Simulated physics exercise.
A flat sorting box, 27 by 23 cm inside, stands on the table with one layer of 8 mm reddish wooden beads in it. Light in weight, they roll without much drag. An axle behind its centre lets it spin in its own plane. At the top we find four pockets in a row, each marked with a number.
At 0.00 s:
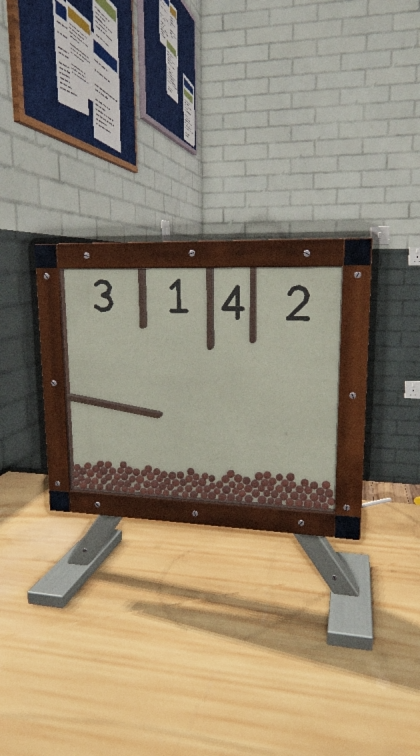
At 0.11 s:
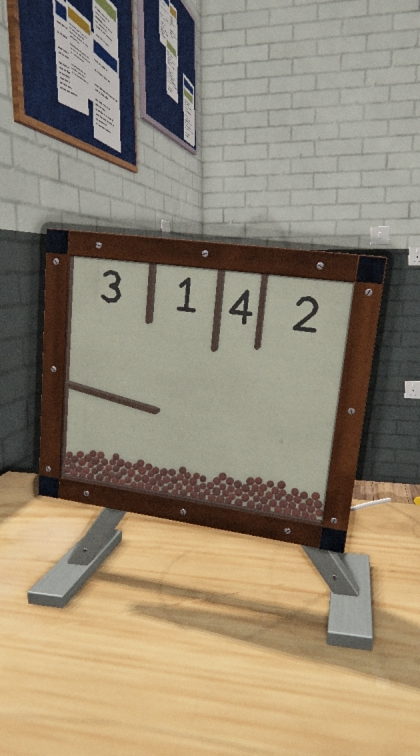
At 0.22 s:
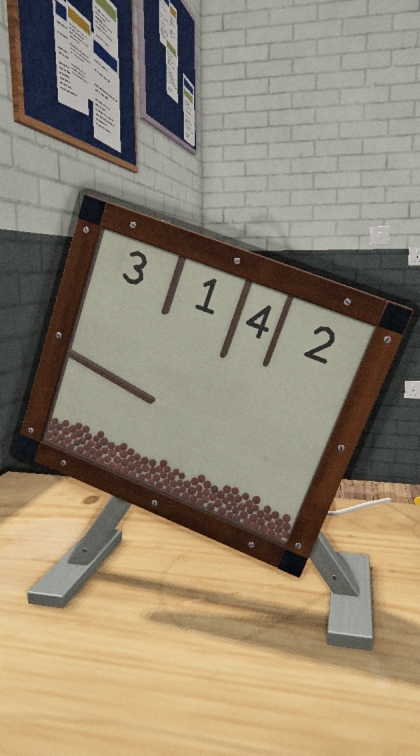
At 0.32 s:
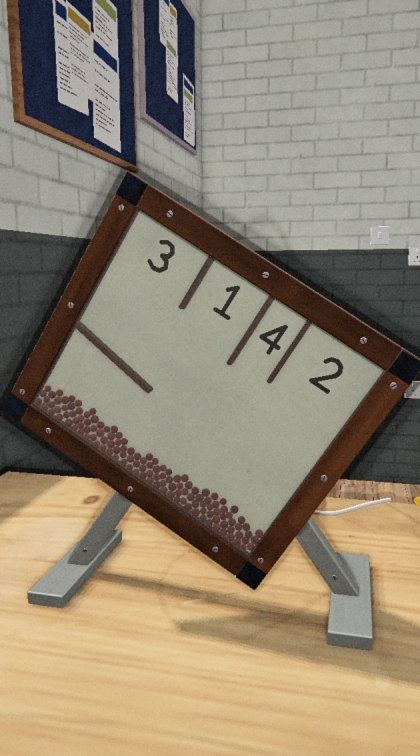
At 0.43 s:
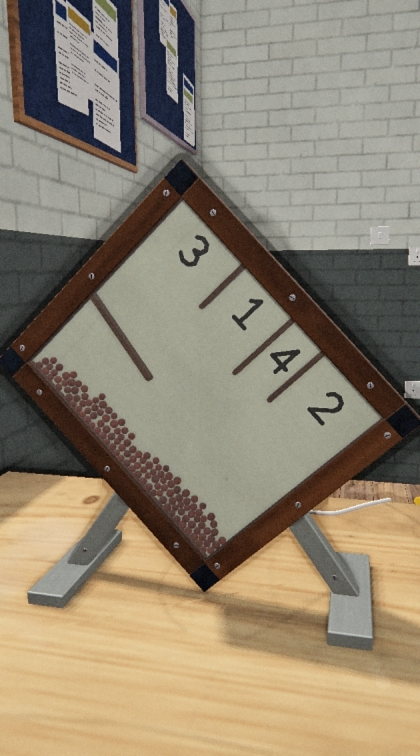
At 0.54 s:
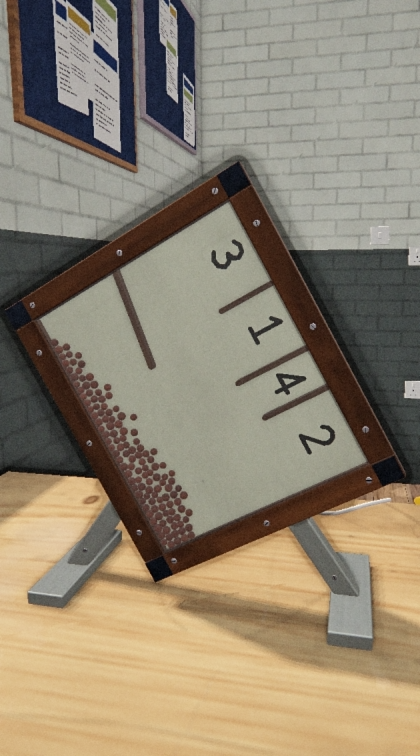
A flat, clear-fronted box with a dark wooden frame turns clockwise on two grey feet, starting level and tilting steadily until it leans steeply, while its reddish beads roll and slope along the lower side. Numbered pockets with brown dividers line its top edge, and a brown bar juts from the left wall. The fixed view faces a pale wooden table before white-and-grey brick walls with blue noticeboards.
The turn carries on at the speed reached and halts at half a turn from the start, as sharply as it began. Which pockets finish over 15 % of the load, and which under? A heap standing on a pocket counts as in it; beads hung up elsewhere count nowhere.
No. 1: Under; no. 2: Over; no. 3: Under; no. 4: Under 15 %.
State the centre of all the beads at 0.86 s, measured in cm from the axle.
Offset from axle: Approx. 6 cm left, 9 cm below.
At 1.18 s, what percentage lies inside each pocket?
Pocket 1: 0; pocket 2: 50; pocket 3: 0; pocket 4: 0.
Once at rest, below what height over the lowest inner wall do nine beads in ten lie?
Height: Approx. 9 cm.
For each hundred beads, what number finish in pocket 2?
About 100 in a hundred end up there.
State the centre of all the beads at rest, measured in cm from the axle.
Offset: About 10 cm left, about 6 cm below.
After 0.86 s, it has turned 103°, the beads' middle is 6 cm left of and 9 cm below the axle; inside pockets, no. 2, 5 %.
After 1.52 s, it has turned 180°, the beads' middle is 10 cm left of and 5 cm below the axle; inside pockets, no. 2, 70 %.
In the end, by 2.3 s, no. 1, 0 %, no. 2, 100 %, no. 3, 0 %, no. 4, 0 %.
